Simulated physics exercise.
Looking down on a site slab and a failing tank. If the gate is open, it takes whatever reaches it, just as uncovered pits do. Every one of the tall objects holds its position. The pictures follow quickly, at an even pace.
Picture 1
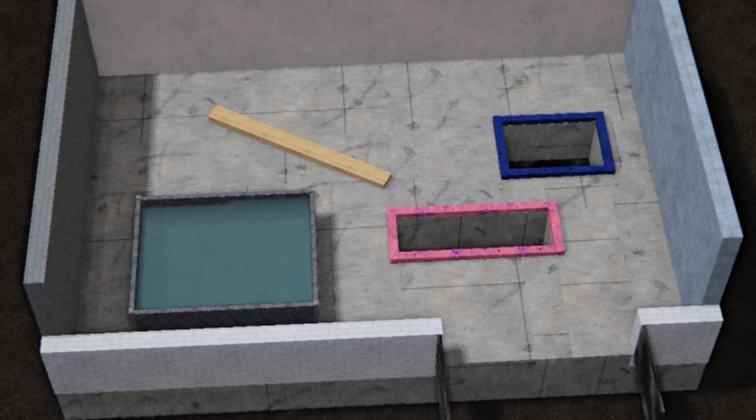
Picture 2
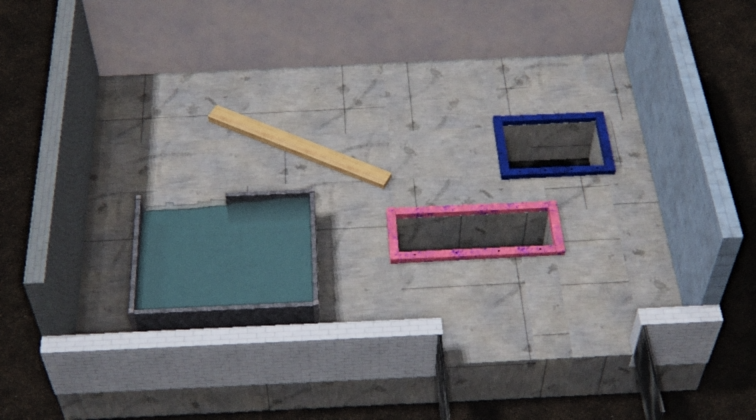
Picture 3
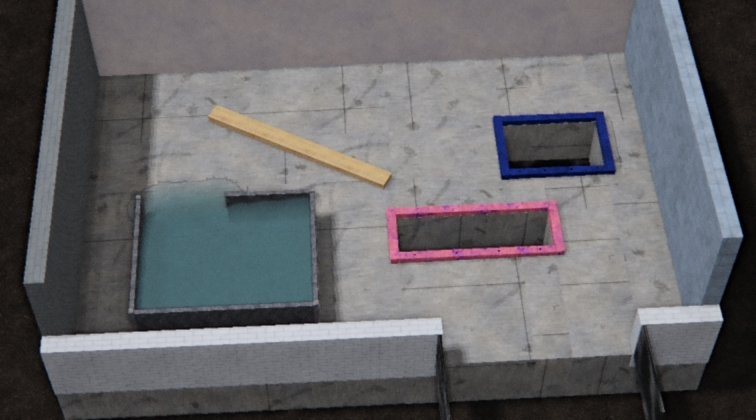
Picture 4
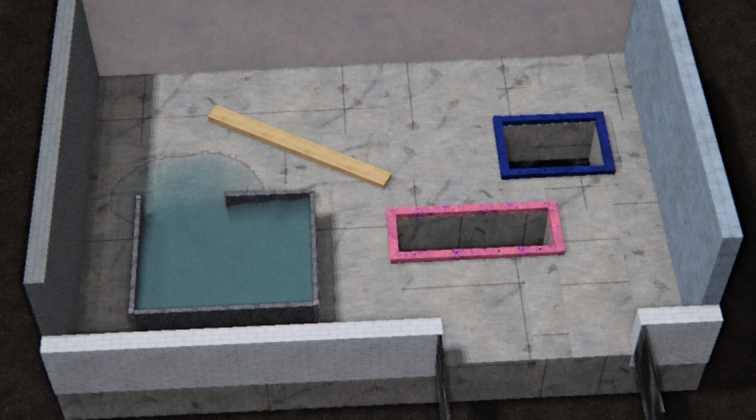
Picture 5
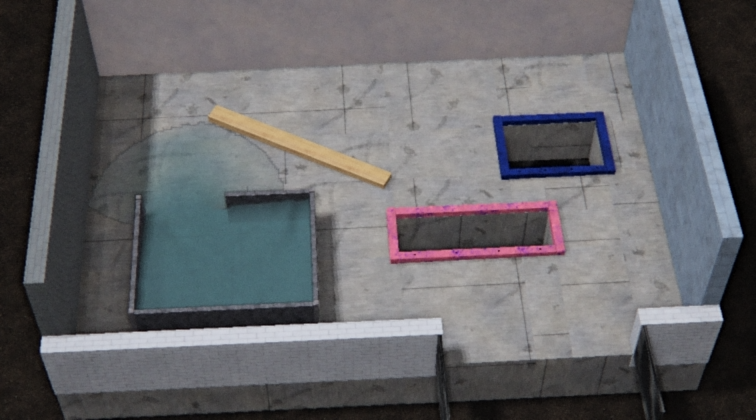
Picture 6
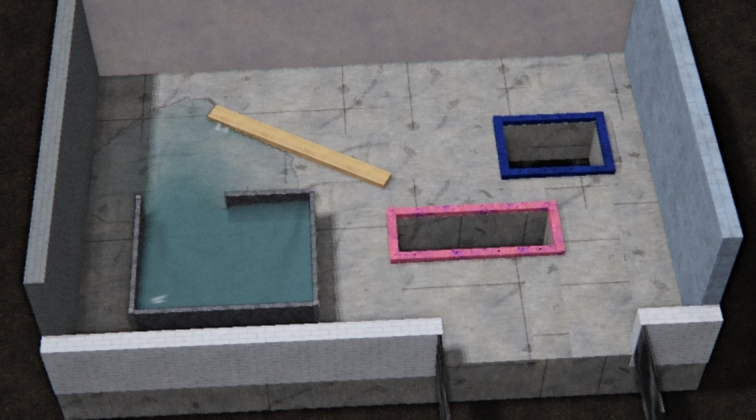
A water tank opens on its far side and water spreads across the slab to a wooden beam.
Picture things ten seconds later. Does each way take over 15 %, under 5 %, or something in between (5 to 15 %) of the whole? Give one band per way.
As it plays out the gate never reaches five per cent; as it plays out the blue pit never reaches five per cent; as it plays out the pink pit never reaches five per cent.
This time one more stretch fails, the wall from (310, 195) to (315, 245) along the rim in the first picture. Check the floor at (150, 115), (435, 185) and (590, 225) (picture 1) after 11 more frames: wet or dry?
Unsoaked, then soaked, then unsoaked.
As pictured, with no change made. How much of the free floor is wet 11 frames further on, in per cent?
Some 25 per cent.
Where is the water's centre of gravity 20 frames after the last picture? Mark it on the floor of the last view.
The water's middle lies around (209, 187).
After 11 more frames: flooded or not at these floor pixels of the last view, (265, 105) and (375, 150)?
One after the other: Waterlogged, left dry.
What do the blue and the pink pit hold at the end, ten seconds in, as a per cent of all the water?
Roughly 0 %, then roughly 0 %.
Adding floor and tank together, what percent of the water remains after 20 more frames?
Some 100 per cent.
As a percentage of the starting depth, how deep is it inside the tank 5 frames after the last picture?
70 percent or thereabouts.
A moment on, water covers 20 % of the floor; the gate 0 %, the blue pit 0 %, the pink pit 0 %.
Next, water covers 25 % of the floor; the gate 0 %, the blue pit 0 %, the pink pit 0 %.
Then, water covers 35 % of the floor; the gate 0 %, the blue pit 0 %, the pink pit 0 %.
Later, water covers 65 % of the floor; the gate 0 %, the blue pit 0 %, the pink pit 0 %.
In the end, water covers 85 % of the floor; the gate 0 %, the blue pit 0 %, the pink pit 0 %.
